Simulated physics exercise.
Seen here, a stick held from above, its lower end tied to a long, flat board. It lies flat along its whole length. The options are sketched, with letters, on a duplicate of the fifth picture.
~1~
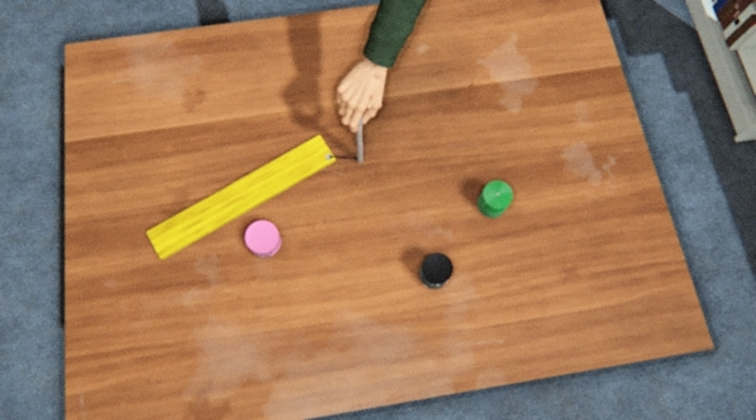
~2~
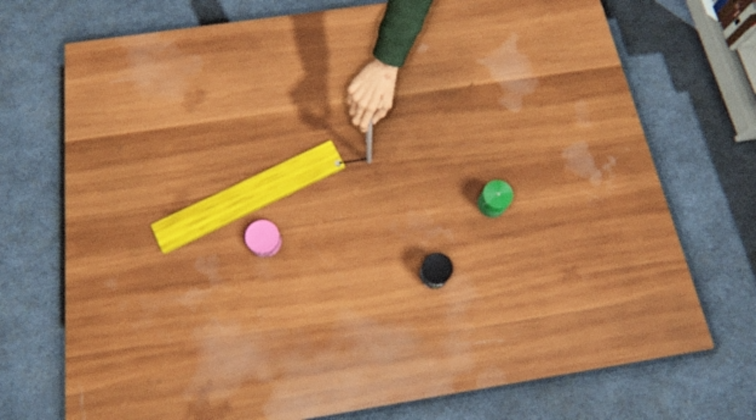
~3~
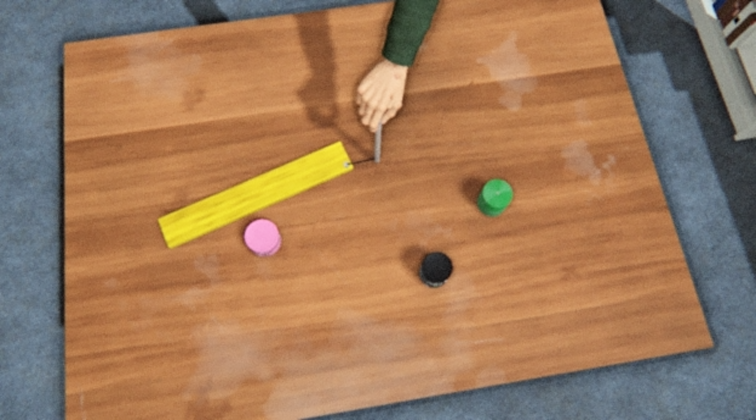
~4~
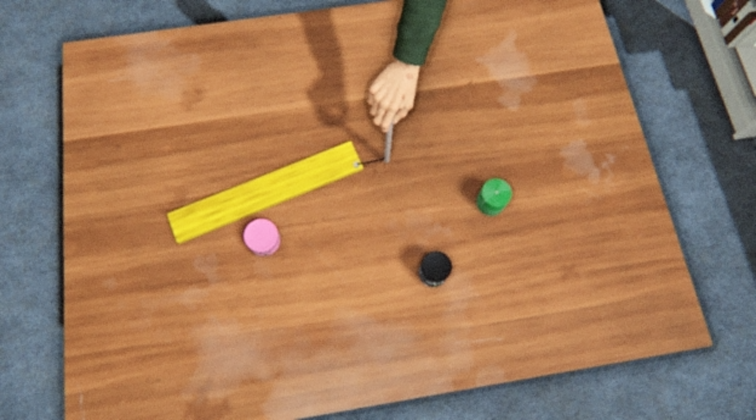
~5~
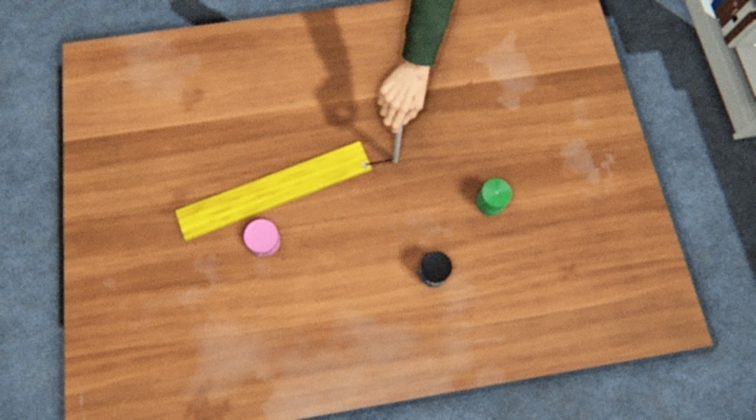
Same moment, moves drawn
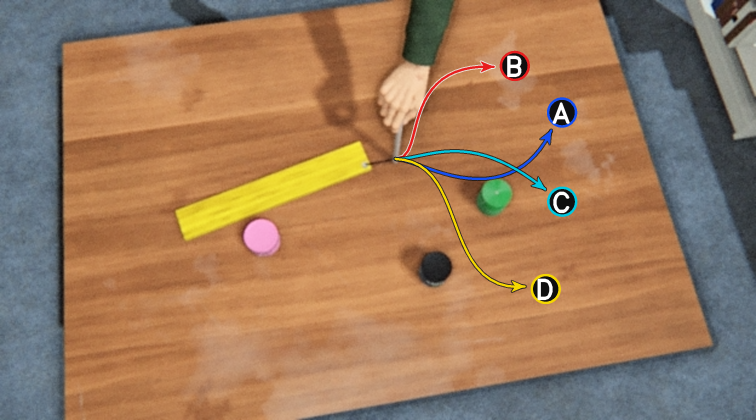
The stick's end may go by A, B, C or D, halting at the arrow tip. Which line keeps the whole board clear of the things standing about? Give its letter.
Only A misses them all.
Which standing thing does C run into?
It meets the green tin.
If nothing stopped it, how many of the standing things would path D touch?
In all, one.
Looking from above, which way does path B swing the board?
It turns anticlockwise.
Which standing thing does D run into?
The black jar.
On the marked copy, A from (396, 159) via (485, 179) to (551, 130); B from (396, 159) via (428, 95) to (494, 67); C from (396, 159) via (478, 154) to (545, 189); D from (396, 159) via (457, 229) to (525, 287).
Following A. Soon after the start, foot of the stick (460, 178), middle of the board (336, 185).
Later, foot of the stick (523, 166), middle of the board (402, 180).
In the end, foot of the stick (553, 126), middle of the board (443, 166); nothing has been touched.
As for the rest, B meets the pink tub; C meets the green tin; D meets the black jar.
